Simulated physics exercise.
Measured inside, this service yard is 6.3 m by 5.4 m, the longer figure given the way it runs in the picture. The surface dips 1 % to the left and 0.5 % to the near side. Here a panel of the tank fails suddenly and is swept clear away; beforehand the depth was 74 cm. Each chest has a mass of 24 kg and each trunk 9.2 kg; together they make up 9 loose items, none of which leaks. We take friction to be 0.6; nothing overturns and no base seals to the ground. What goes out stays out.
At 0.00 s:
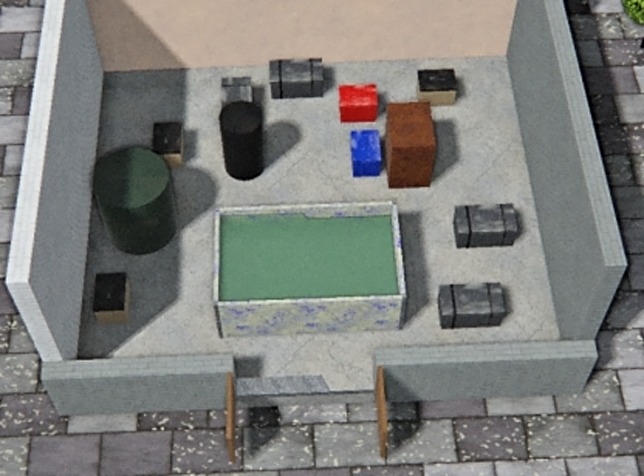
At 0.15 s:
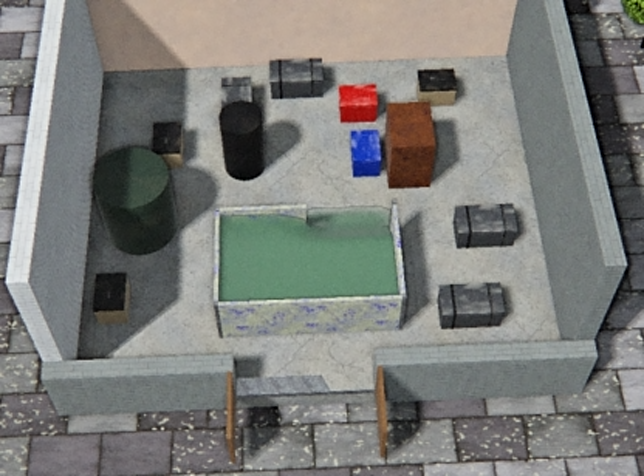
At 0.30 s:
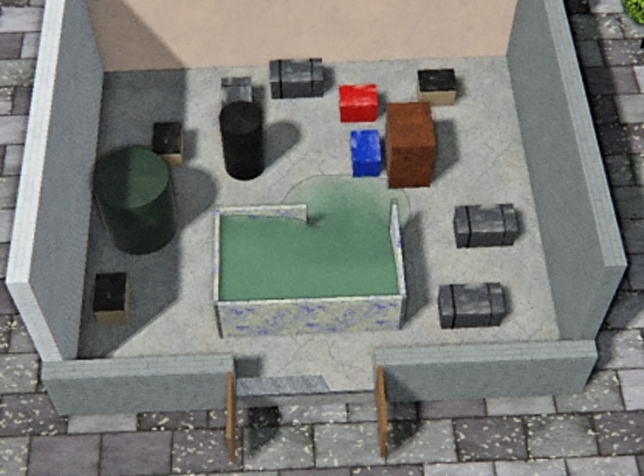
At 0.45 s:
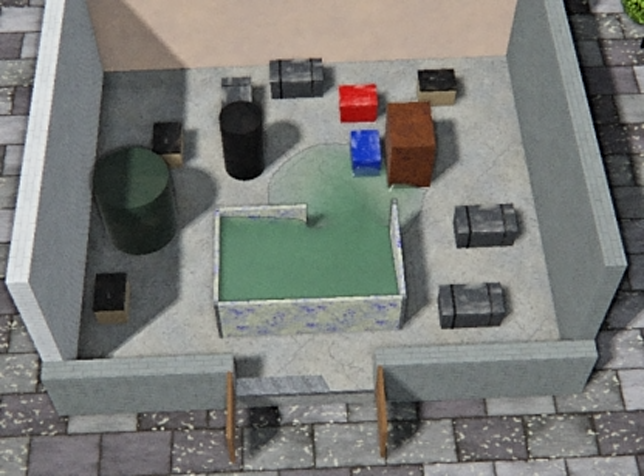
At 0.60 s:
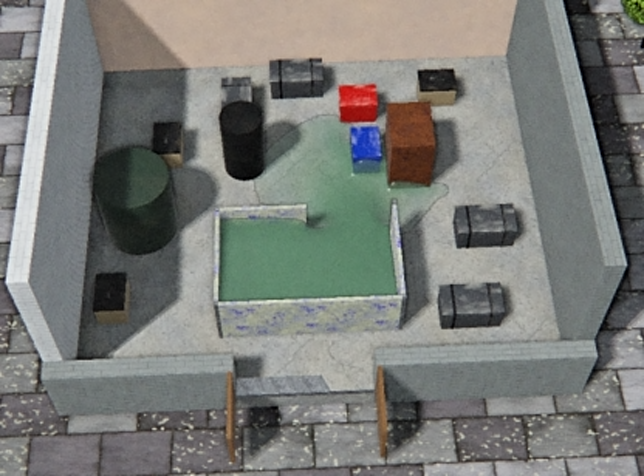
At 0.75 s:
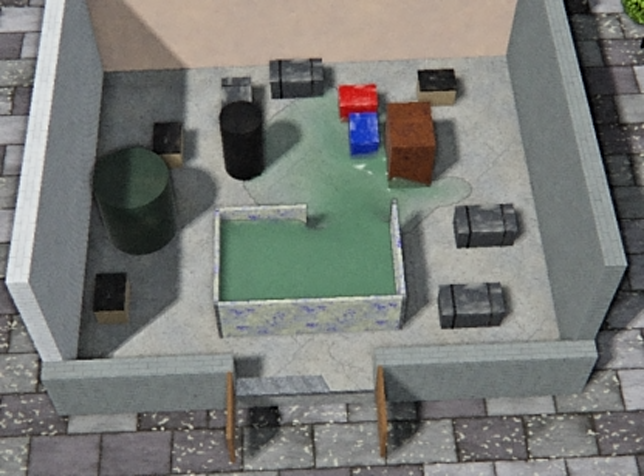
In this clip, part of the far wall of a tank of green water gives way in a walled yard, and water spreads across the floor around nearby objects, pushing the blue chest slightly back toward the red one.
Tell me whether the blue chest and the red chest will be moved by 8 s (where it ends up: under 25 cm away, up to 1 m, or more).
The blue chest should get washed clear away. The red chest should get washed clear away.
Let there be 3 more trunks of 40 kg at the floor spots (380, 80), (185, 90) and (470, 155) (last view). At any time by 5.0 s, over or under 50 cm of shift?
In sequence: Goes beyond; goes beyond; stays within.
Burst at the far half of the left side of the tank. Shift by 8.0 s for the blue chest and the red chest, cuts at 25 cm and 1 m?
Note: Blue chest unmoved, red chest unmoved.
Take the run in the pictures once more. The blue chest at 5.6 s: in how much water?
About 9 cm.
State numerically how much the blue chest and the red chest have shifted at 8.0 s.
Roughly 250 cm and 200 cm.
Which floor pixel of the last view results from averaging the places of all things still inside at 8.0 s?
(297, 197).
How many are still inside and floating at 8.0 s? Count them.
The count is 4.
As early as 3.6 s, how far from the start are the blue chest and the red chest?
250 and 140 cm or so by then.
After 1.6 s the blue chest is near (327, 71), 1.5 m from its start, afloat; the red chest is near (357, 52), 0.9 m from its start, aground; 0 of 9 are out; 2 afloat.
After 3.6 s the blue chest is near (219, 105), 2.3 m from its start, aground; the red chest is near (445, 61), 1.5 m from its start, afloat; 0 of 9 are out; 3 afloat.
After 5.6 s the blue chest is near (218, 105), 2.3 m from its start, aground; the red chest is near (489, 110), 1.9 m from its start, aground; 0 of 9 are out; 3 afloat.
After 8.0 s the blue chest is near (208, 104), 2.4 m from its start, aground; the red chest is near (486, 119), 1.9 m from its start, aground; 0 of 9 are out; 4 afloat.
